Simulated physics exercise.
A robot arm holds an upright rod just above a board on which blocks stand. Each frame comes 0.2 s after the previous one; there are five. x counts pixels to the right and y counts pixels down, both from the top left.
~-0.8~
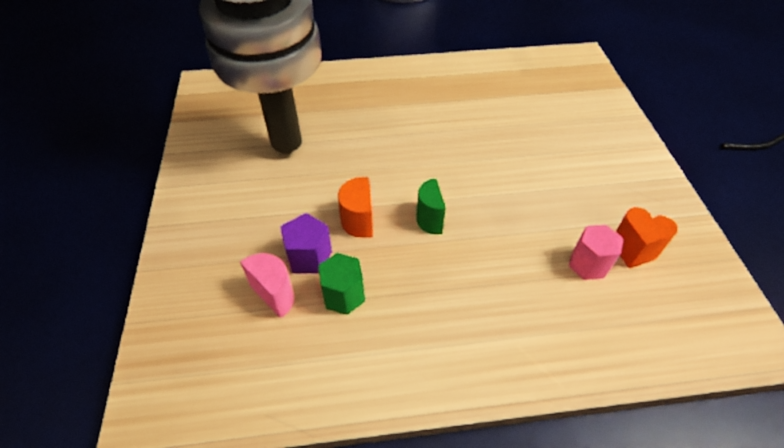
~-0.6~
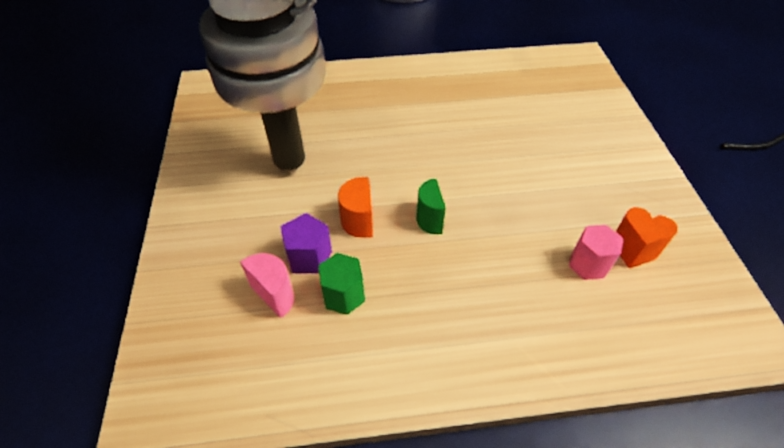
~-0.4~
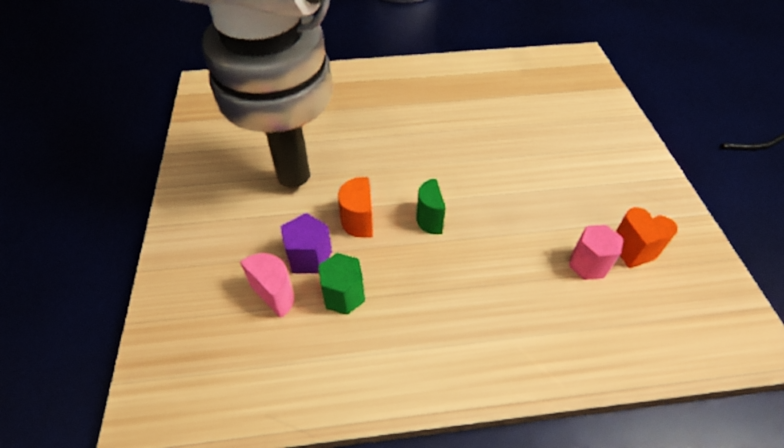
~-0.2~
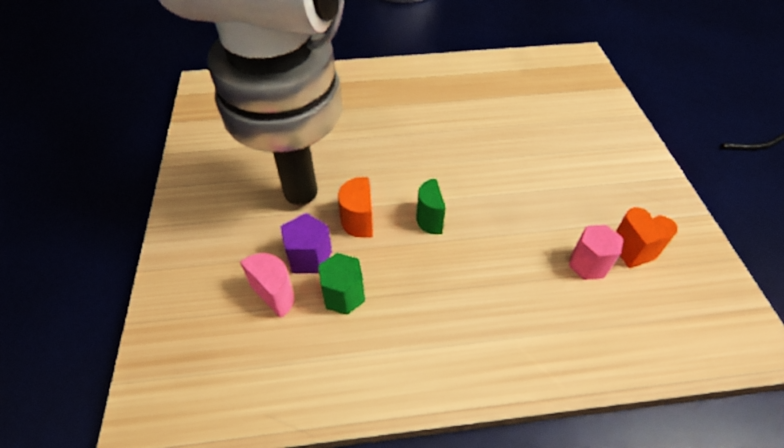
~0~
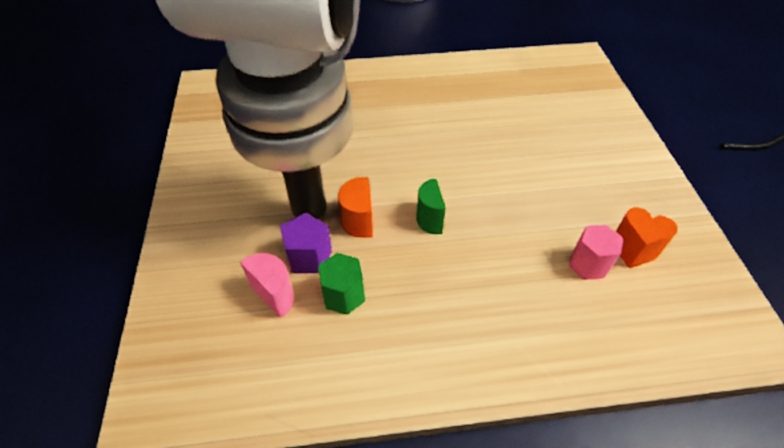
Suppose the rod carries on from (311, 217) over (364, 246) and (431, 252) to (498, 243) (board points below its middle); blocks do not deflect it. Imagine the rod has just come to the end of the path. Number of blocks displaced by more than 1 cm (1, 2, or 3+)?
The push will move one block.
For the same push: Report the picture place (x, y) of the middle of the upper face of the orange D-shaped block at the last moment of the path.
I'd place it at (379, 194), taking the centre of its top.
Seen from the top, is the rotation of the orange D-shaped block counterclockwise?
The answer is yes.
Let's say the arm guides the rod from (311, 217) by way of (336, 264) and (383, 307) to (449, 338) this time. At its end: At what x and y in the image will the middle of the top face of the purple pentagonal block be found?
Somewhere near (303, 271).
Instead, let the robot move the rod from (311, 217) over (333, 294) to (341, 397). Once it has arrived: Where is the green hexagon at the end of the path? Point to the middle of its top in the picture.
The point I'd pick in the picture is (382, 327).
What follows on the original path. One third of the way, rod (364, 239); orange D-shaped block (379, 194), turned 55° anticlockwise.
Two thirds of the way, rod (433, 244); orange D-shaped block (379, 194), turned 55° anticlockwise.
At the end, rod (500, 235); orange D-shaped block (379, 194), turned 55° anticlockwise; green D-shaped block in place.
